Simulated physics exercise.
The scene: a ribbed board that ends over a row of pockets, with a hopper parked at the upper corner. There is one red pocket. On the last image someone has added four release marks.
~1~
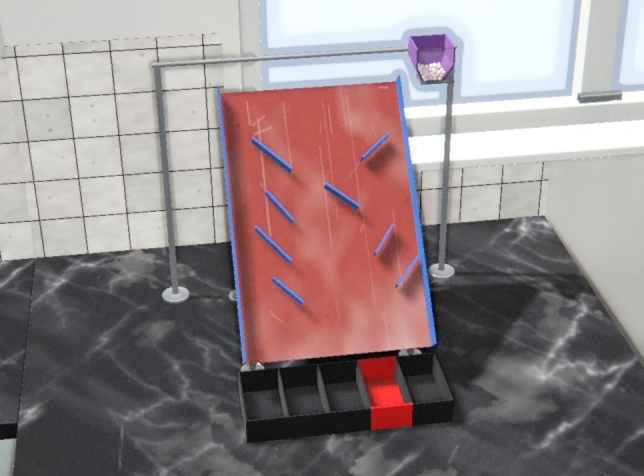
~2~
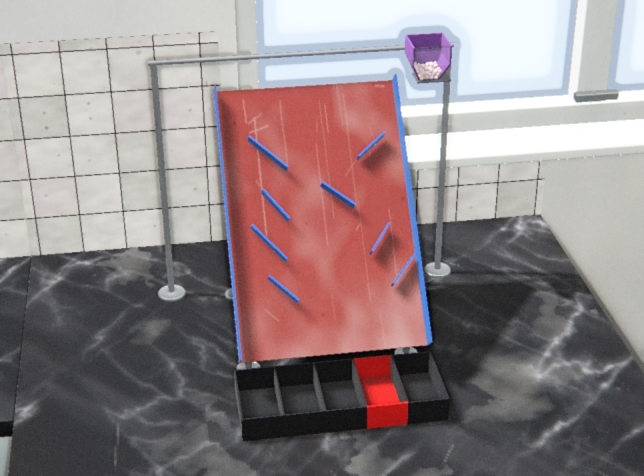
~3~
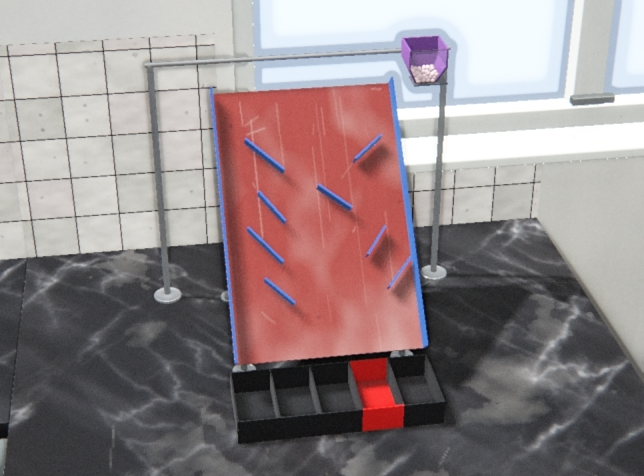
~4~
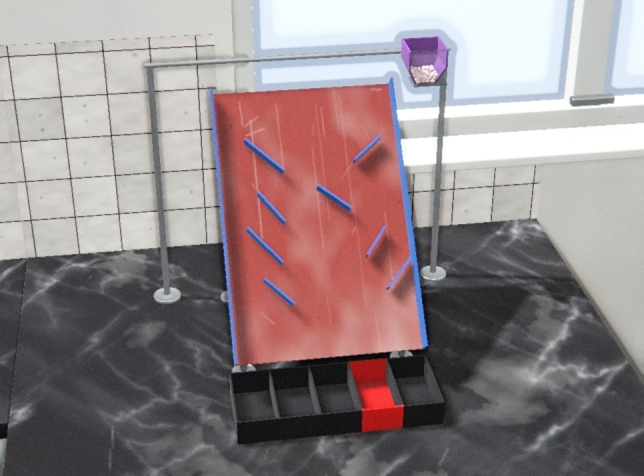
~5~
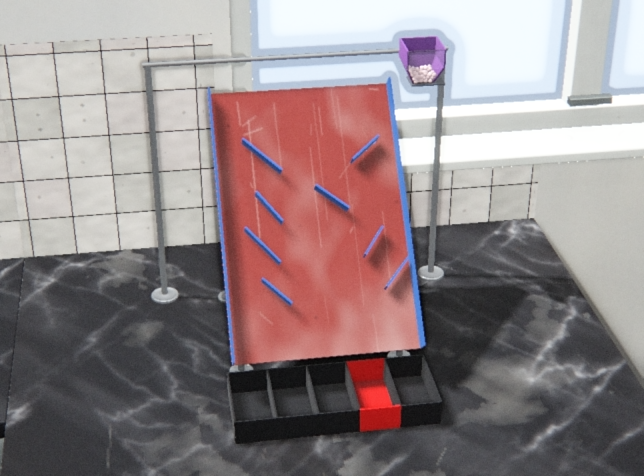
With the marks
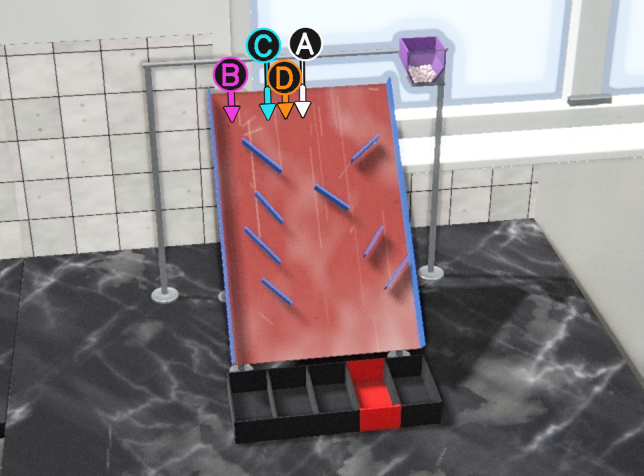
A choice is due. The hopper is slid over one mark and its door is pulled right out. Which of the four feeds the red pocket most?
Use mark C.
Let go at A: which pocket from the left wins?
The third.
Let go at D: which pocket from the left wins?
It is the third one.
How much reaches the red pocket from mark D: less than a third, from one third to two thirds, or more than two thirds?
Less than a third.
On the marked copy, mark A meets the board at (302, 111); mark B meets the board at (232, 116); mark C meets the board at (268, 114); mark D meets the board at (285, 112).
With A, about a tenth in the red pocket, roughly a third in other pockets, roughly half outside the box.
With B, about a tenth in the red pocket, roughly half in other pockets, roughly a third outside the box.
With C, roughly a quarter in the red pocket, roughly a third in other pockets, roughly a third outside the box.
With D, about a tenth in the red pocket, roughly a third in other pockets, roughly half outside the box.
